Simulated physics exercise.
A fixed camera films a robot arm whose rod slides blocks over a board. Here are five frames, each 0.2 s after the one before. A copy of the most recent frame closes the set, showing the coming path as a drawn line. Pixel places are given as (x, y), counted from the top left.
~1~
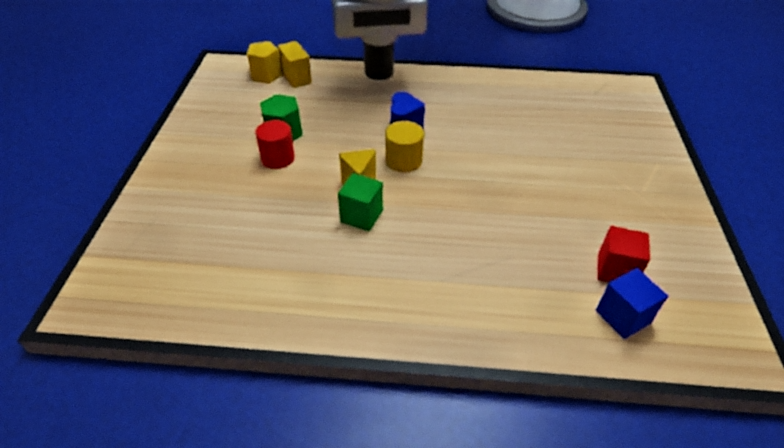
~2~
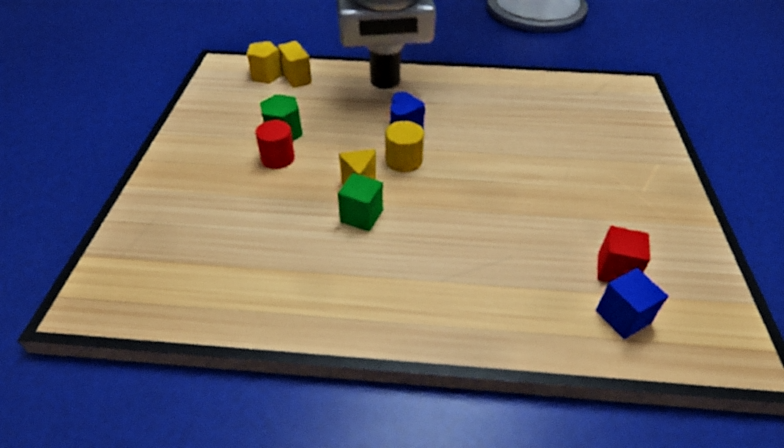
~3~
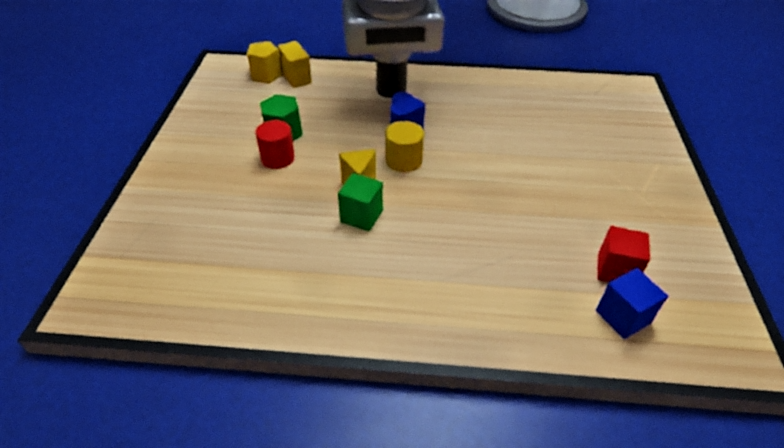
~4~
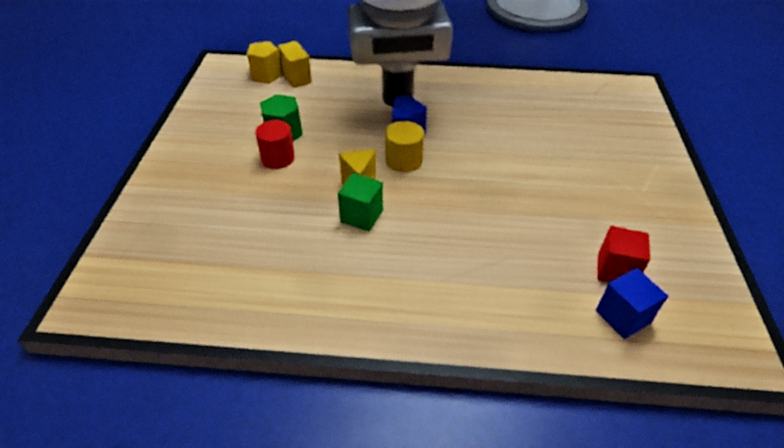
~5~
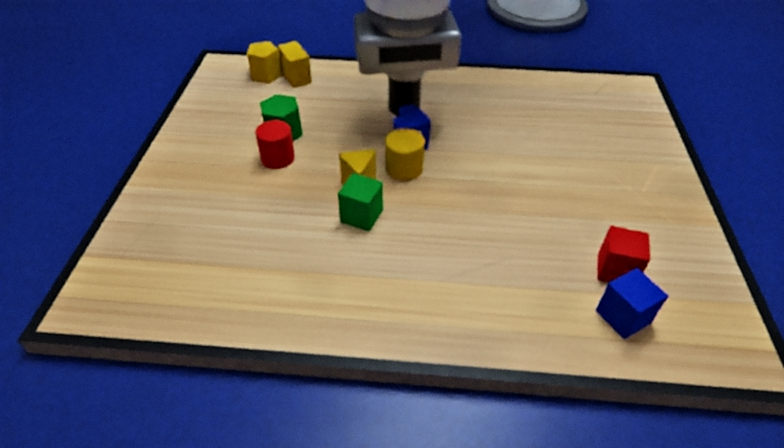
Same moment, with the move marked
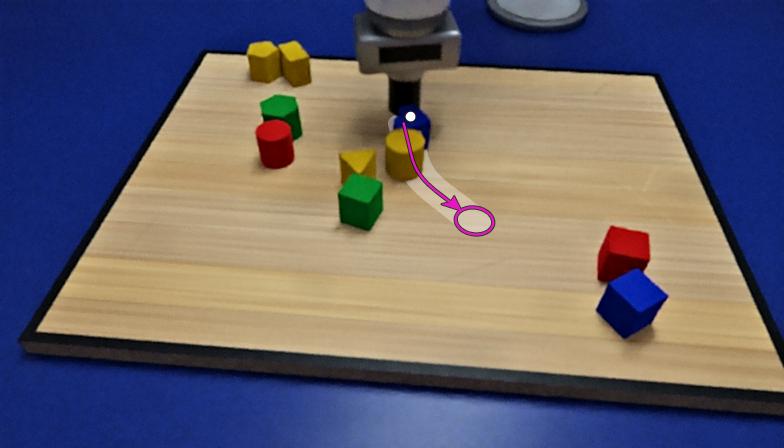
A robotic arm moving its black rod toward a blue block, then nudging it and the yellow cylinder slightly across a wooden board.
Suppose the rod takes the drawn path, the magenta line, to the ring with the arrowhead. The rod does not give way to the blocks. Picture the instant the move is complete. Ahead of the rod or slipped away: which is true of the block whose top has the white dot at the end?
It comes off the rod's front.
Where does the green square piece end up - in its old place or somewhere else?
Answer: Moved.
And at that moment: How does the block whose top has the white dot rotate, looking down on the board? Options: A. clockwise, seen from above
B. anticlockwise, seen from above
A - clockwise, seen from above.
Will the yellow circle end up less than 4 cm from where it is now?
I'd say no.
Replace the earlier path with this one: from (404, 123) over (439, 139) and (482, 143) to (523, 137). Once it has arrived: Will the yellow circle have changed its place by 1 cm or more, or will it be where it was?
That block will leave its spot.
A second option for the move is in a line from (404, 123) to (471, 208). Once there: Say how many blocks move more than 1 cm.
I foresee two blocks being moved.
The line goes from (404, 123) via (411, 155) and (433, 189), ending at (474, 221); the dot is on the blue heart block.
On the path given first. One third of the way, rod at (412, 141); yellow circle at (401, 175); blue heart block at (407, 152), turned 35° clockwise.
Two thirds of the way, rod at (435, 174); green square piece at (351, 196), turned 60° clockwise; yellow circle at (392, 205); blue heart block at (415, 182), turned 80° clockwise.
At the end, rod at (477, 205); yellow triangular piece unmoved; green square piece at (351, 197), turned 65° clockwise; yellow circle at (391, 208); blue heart block at (429, 190), turned 125° clockwise.
